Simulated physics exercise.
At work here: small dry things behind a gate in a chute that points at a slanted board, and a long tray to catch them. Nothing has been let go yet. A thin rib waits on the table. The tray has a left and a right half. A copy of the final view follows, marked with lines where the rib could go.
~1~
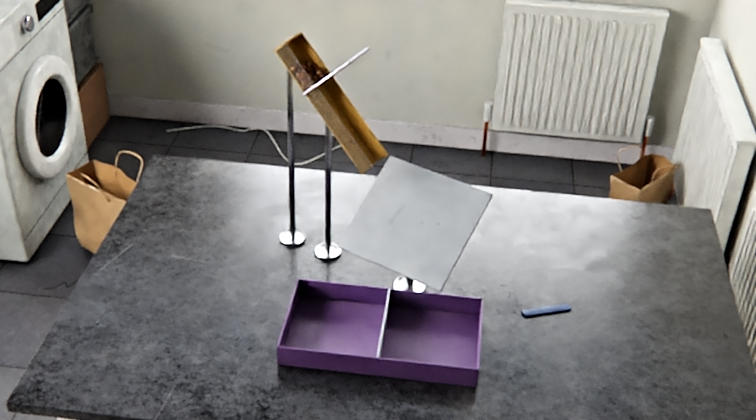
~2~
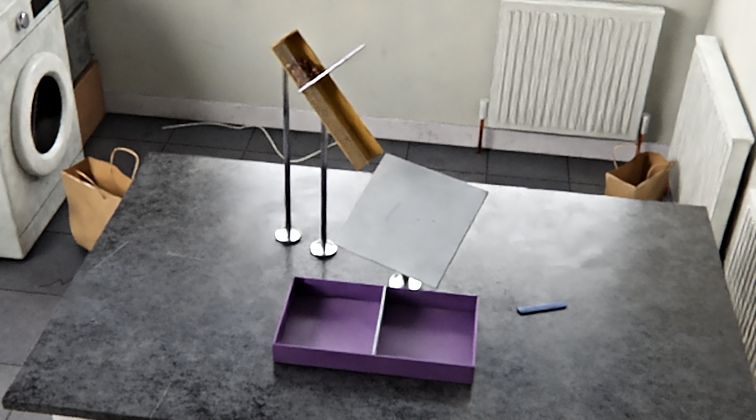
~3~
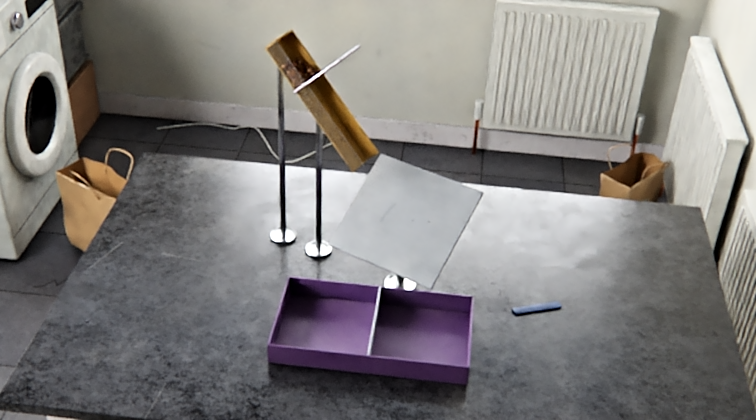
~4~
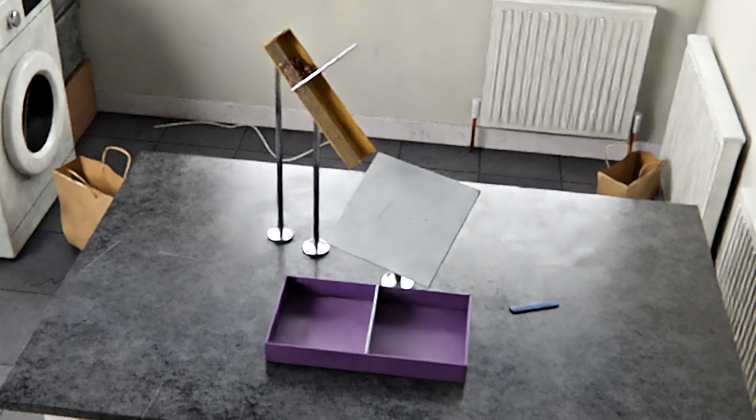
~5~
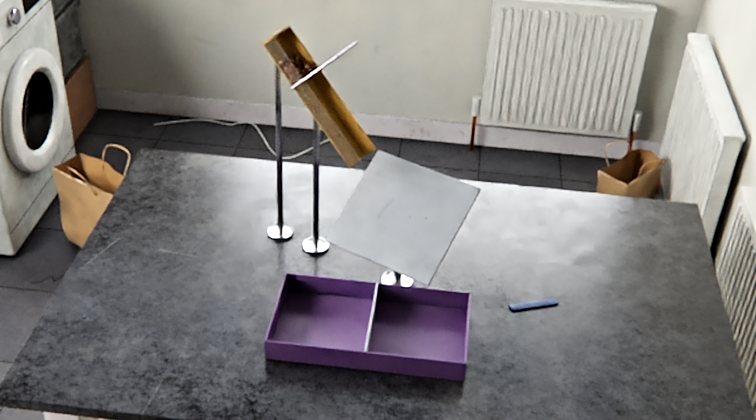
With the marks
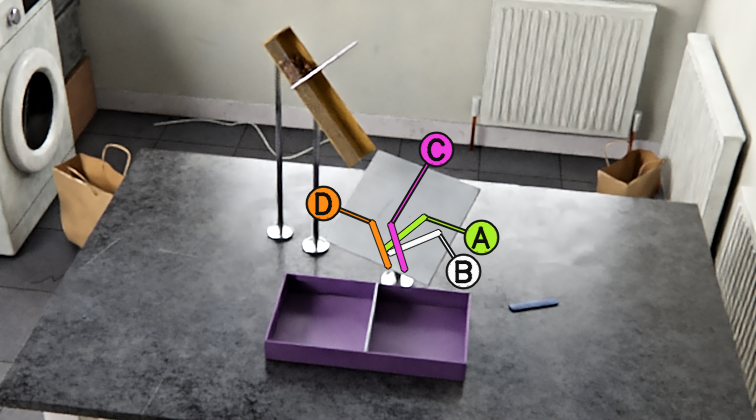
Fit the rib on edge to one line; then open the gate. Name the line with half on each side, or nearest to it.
The best line is C.
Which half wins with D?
Right.
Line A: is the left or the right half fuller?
Left.
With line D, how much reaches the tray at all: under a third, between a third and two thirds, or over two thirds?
Over two thirds.
On the marked copy, line A from (424, 217) to (383, 249); line B from (438, 232) to (390, 252); line C from (390, 224) to (404, 269); line D from (372, 222) to (388, 265).
With A, of what is caught, all but a few in the left half, a small share in the right.
With B, of what is caught, all but a few in the left half, a small share in the right.
With C, of what is caught, close to a third in the left half, close to two thirds in the right.
With D, of what is caught, a small share in the left half, all but a few in the right.
